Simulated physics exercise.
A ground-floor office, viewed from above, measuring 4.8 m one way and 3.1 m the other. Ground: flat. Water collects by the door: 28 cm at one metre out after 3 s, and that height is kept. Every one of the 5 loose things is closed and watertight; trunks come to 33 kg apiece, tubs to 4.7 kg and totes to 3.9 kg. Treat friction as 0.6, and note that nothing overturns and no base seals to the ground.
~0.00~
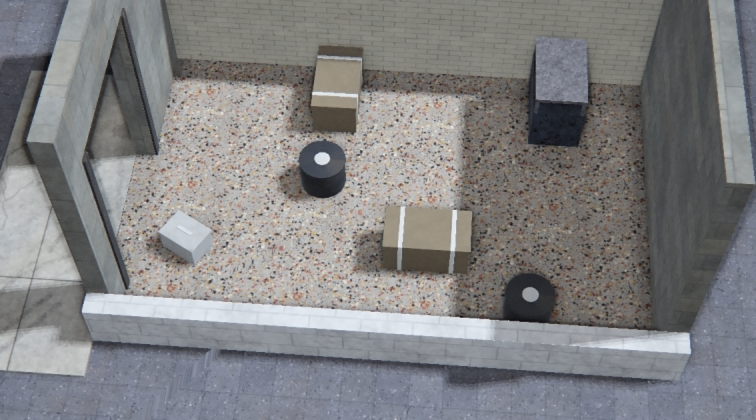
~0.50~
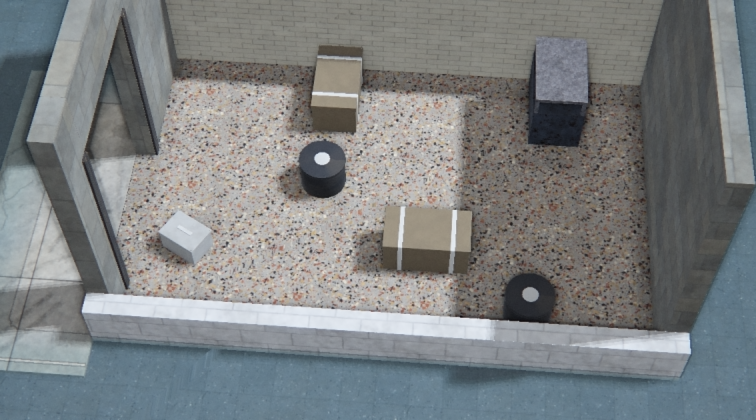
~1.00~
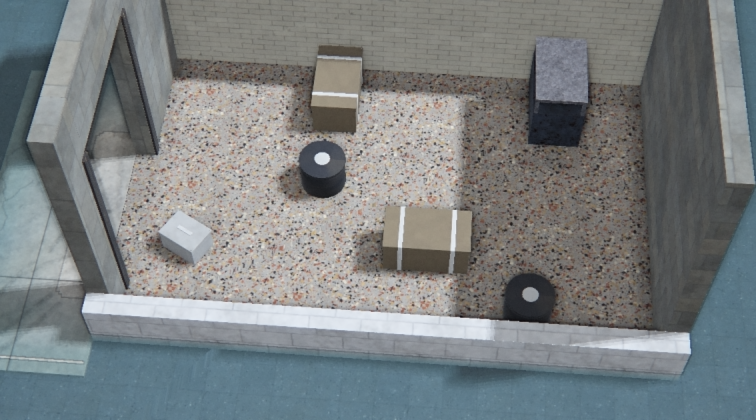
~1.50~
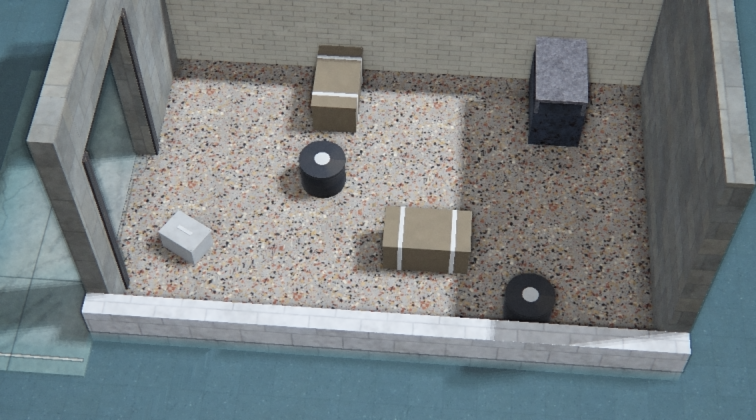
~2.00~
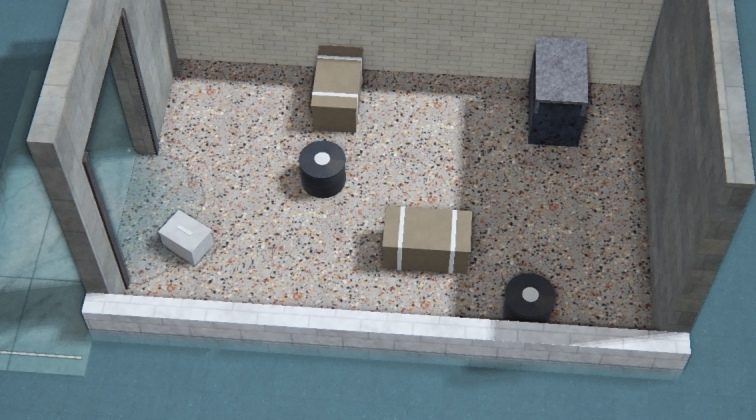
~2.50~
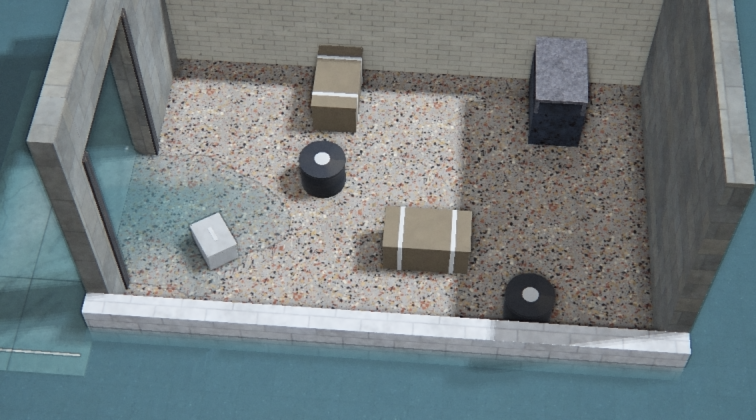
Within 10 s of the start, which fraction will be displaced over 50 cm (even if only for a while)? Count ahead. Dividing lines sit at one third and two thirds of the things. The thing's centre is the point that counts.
It falls in the high range.
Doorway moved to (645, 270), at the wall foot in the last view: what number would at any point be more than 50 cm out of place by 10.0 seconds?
The count would be 5.
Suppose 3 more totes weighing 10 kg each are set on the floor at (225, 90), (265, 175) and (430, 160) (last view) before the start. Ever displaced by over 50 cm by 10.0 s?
First stays within it, second exceeds it, third exceeds it.
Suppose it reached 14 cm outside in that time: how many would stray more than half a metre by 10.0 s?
Count: 3.
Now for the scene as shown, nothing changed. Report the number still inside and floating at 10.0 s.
I'd say 5 of them.
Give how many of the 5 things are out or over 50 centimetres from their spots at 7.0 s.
Result: 4.
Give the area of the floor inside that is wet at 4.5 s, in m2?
Wet: Near 10.5 m2.
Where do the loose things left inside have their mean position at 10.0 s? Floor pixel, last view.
I'd put it close to (471, 194) in the last view.
After 3.5 s 1 of 5 are over 50 cm from their spots; 0 afloat.
After 4.5 s 2 of 5 are over 50 cm from their spots; 2 afloat.
After 7.0 s 4 of 5 are over 50 cm from their spots; 5 afloat.
After 10.0 s 5 of 5 are over 50 cm from their spots, and 5 have been at some point; 5 afloat.
